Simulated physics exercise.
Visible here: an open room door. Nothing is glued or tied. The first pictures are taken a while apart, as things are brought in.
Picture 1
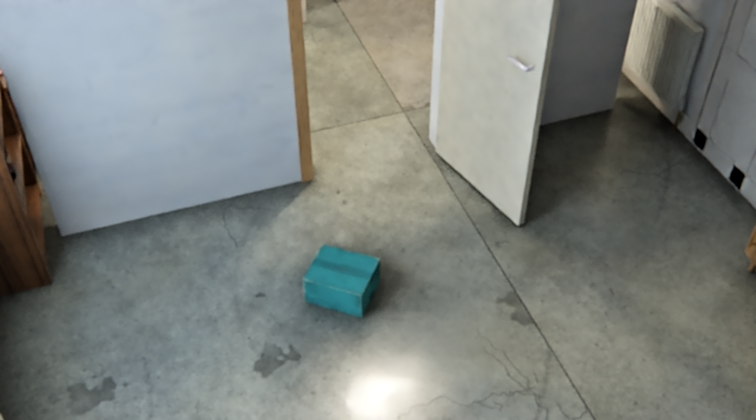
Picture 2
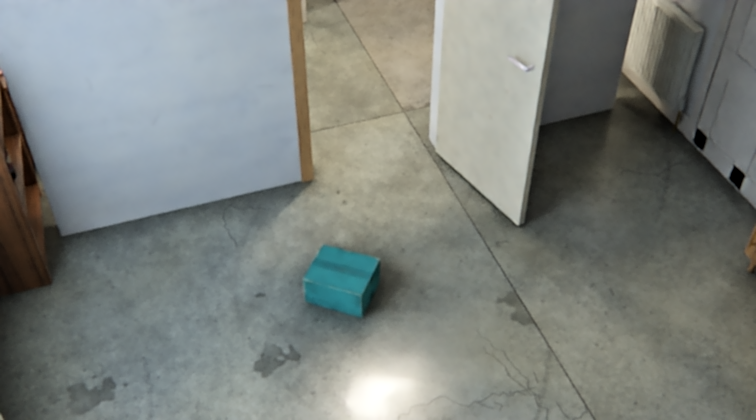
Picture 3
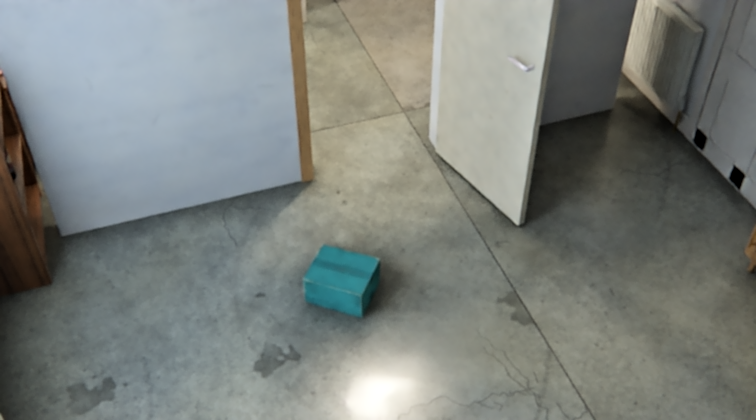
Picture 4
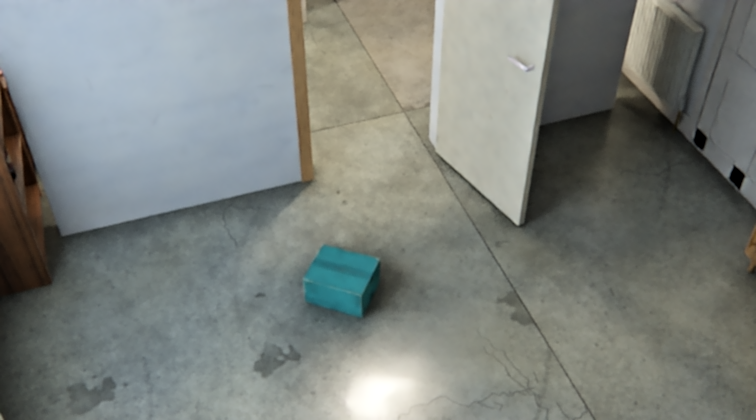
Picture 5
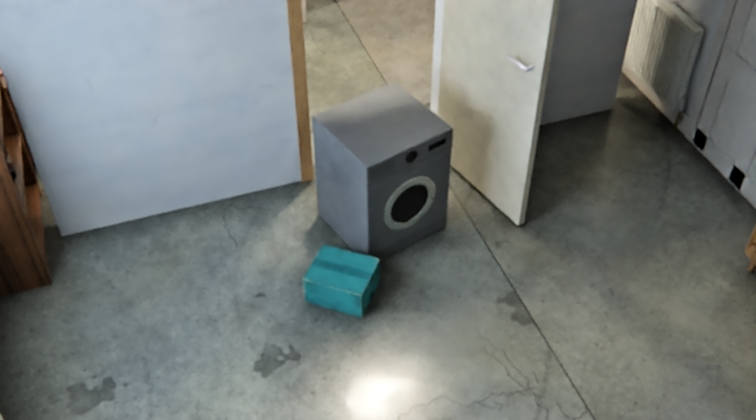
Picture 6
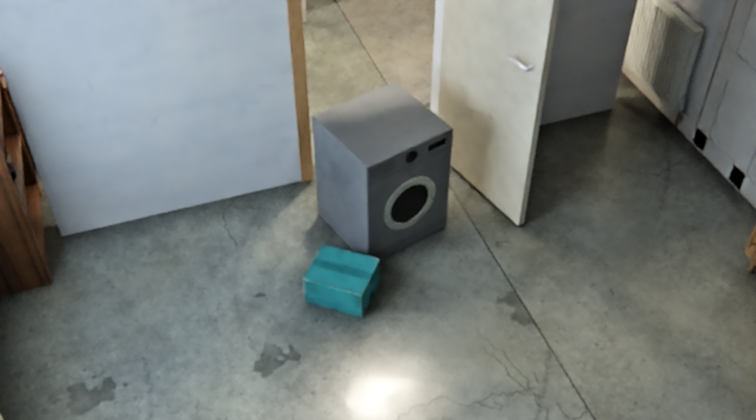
At the start, a turquoise parcel sits alone on a worn concrete floor before a doorway, its pale door wide open. Then a grey front-loading appliance appears just behind the parcel, partly blocking the doorway. The parcel and door stay still throughout, and nobody is seen.
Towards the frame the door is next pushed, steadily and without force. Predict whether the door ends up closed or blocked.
Prediction: Blocked.
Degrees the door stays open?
The door ends up some 75° open.
Then, 0.40 s later than the last frame, door 92° open.
Then, 0.60 s later than the last frame, door 76° open.
When it is over, door 74° open; both as before. End places, in pixels of the last picture, grey appliance near (381, 174).
